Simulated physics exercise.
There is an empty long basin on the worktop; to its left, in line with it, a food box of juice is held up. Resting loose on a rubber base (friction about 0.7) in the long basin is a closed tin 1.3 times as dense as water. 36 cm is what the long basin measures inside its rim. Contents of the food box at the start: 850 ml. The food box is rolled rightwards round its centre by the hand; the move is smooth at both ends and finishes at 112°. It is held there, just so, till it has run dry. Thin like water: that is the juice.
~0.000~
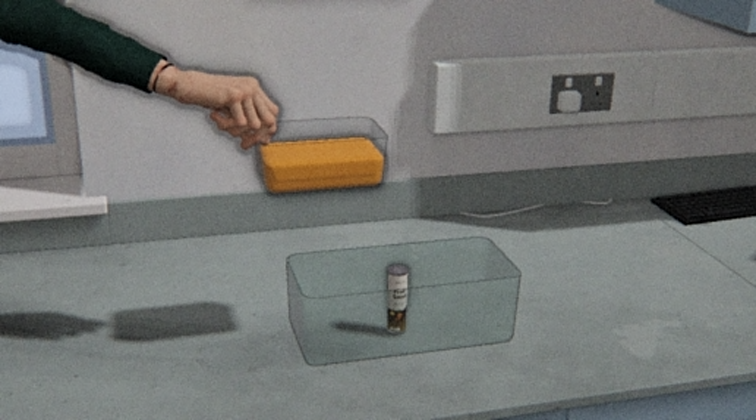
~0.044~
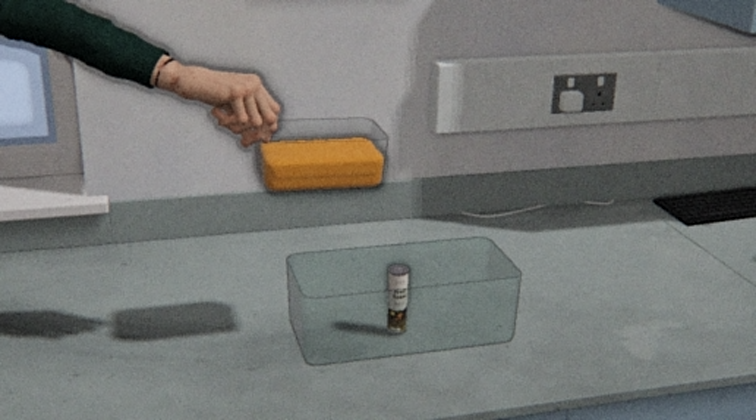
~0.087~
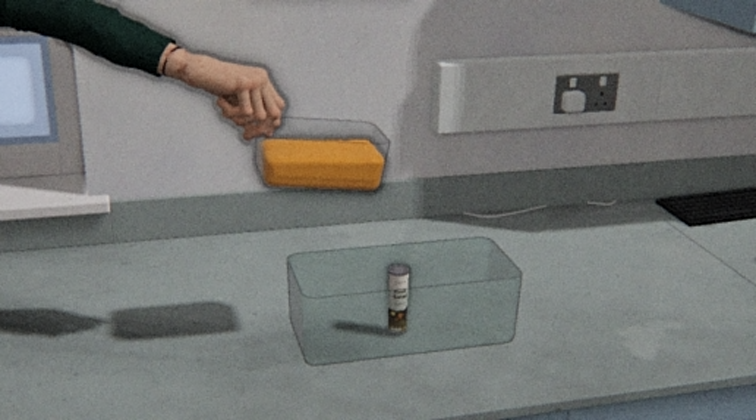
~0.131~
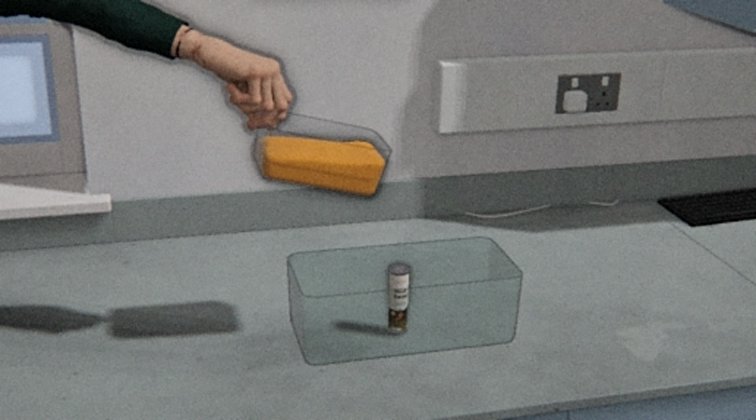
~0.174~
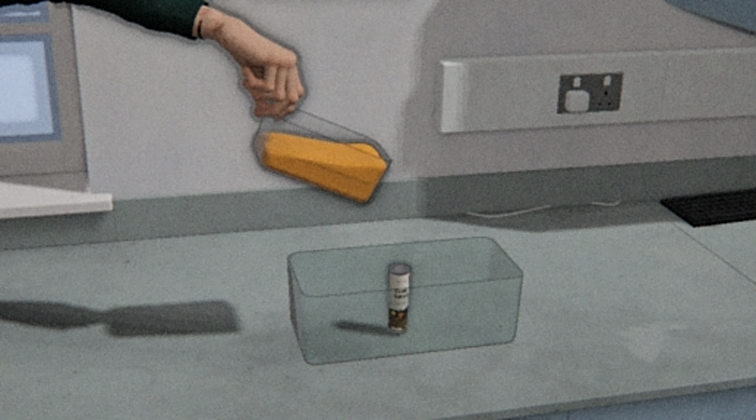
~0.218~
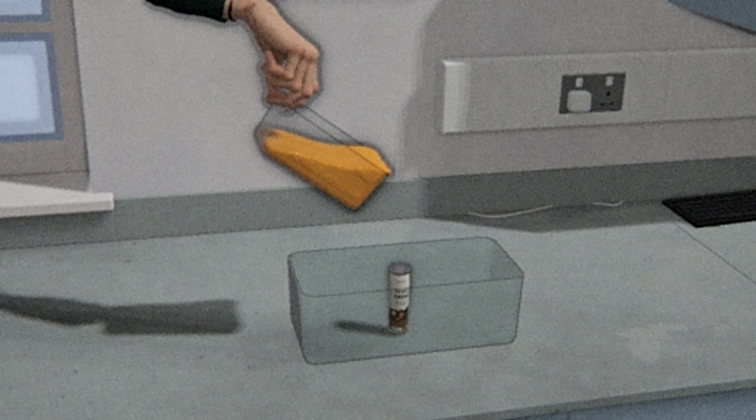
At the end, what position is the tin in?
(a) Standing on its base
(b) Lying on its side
(a) Standing on its base.
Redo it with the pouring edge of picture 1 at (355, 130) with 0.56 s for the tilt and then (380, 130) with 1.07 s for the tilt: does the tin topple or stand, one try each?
First it tips over; then it stays on its base.
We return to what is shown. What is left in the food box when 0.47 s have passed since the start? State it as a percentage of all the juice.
Roughly 10 percent.
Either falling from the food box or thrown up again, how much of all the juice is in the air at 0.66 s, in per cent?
Some 6 per cent.
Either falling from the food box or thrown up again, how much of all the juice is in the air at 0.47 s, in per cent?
Near 62 per cent at that time.
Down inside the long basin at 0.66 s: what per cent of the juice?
Roughly 90 percent of it.
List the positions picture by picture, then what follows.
In the first frame, tilt 0°; pouring edge (379, 128); surface from (260, 154) to (376, 146); the long basin's rim runs from (294, 277) to (505, 256); the tin's top is at (398, 273).
In the second frame, tilt 2°; pouring edge (380, 129); surface from (260, 153) to (376, 146).
In the third frame, tilt 7°; pouring edge (382, 134); surface from (260, 150) to (377, 148).
In the fourth frame, tilt 14°; pouring edge (384, 142); surface from (260, 147) to (378, 150).
In the fifth frame, tilt 25°; pouring edge (384, 153); surface from (259, 143) to (380, 153).
In the sixth frame, tilt 37°; pouring edge (382, 165); surface from (261, 136) to (379, 156); 1 per cent is over the edge.
After 0.47 s the tilt is 105° and 10 per cent is still to pour; the tin stands where it began.
After 0.66 s the tilt is 112° and 2 per cent is still to pour; the tin stands where it began.
After 0.85 s the tilt is 112° and 0 per cent is still to pour; the tin stands where it began.
After 1.06 s the tilt is 112° and 0 per cent is still to pour; the tin stands where it began.
In the end the tin stands where it began.
